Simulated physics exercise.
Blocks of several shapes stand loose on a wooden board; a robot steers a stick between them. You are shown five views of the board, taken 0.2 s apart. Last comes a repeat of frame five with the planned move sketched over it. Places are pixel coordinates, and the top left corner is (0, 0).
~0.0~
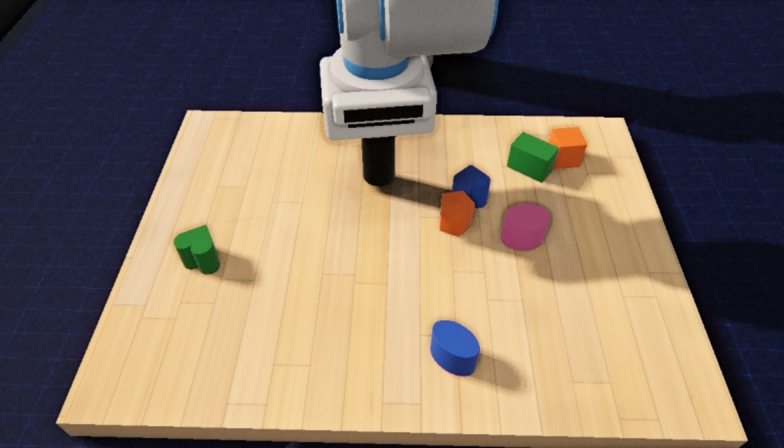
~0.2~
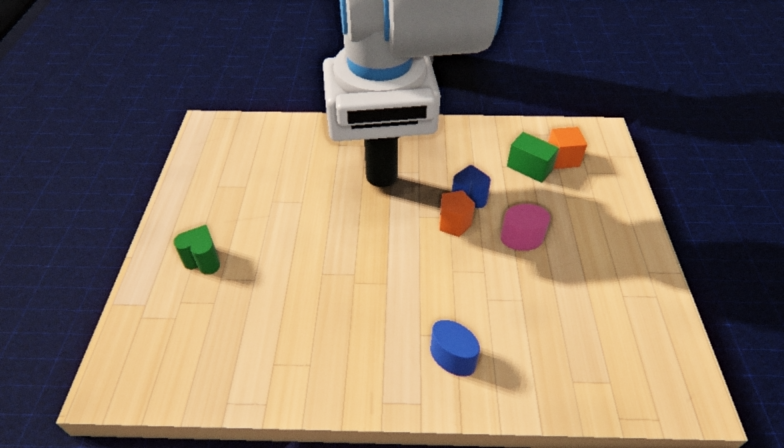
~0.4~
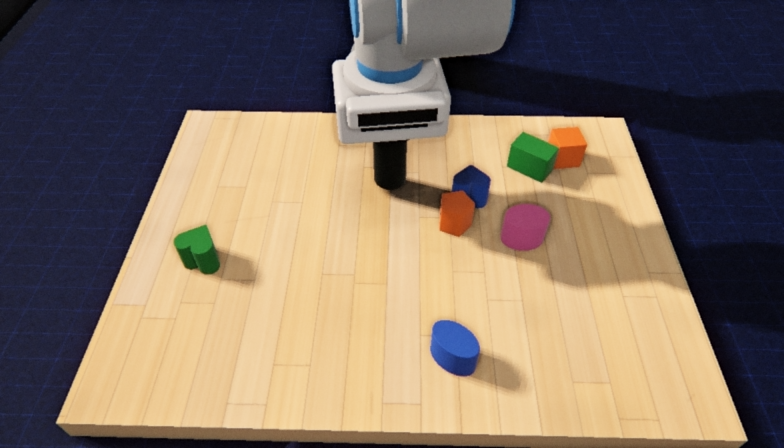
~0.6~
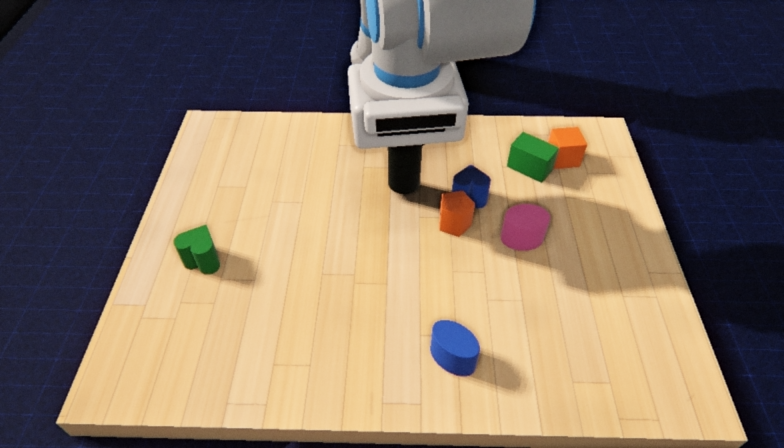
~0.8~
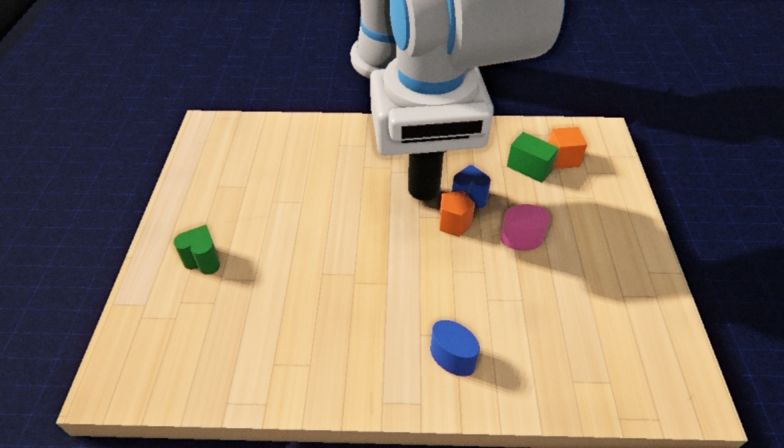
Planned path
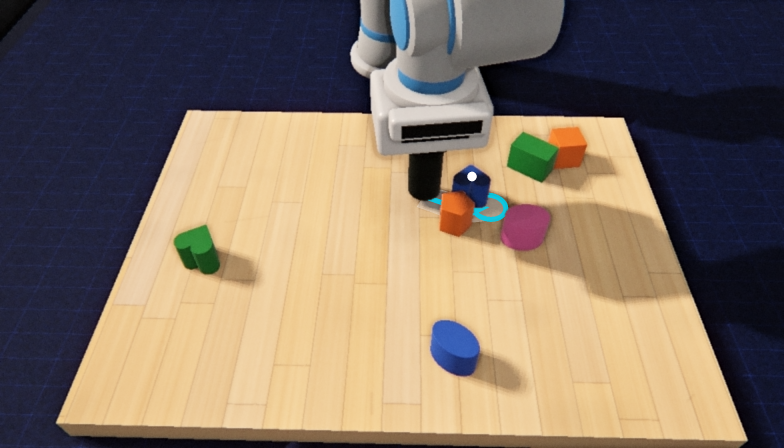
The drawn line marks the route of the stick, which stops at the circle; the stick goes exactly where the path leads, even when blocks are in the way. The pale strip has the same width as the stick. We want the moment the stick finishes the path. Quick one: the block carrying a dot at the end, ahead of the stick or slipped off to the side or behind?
The block carrying a dot is leading.
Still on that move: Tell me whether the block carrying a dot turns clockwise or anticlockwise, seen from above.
Viewed from the top, it goes anticlockwise.
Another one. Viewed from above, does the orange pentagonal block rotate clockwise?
Yes - that is the case.
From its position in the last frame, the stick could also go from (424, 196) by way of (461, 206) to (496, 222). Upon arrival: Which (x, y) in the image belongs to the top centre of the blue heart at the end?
It is going to be at (511, 179).
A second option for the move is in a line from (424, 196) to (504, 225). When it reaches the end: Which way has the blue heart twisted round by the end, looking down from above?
The twist is anticlockwise.
Path on the board, from (424, 196) by way of (445, 204) and (467, 210) to (489, 207); the dot is on the blue heart.
What follows on the original path. Halfway along, stick (458, 201); orange pentagonal block (463, 209), turned 10° clockwise; blue heart (491, 177), turned 35° anticlockwise.
At the end, stick (490, 200); orange pentagonal block (465, 211), turned 20° clockwise; blue heart (514, 170), turned 85° anticlockwise; pink elliptical block in place.
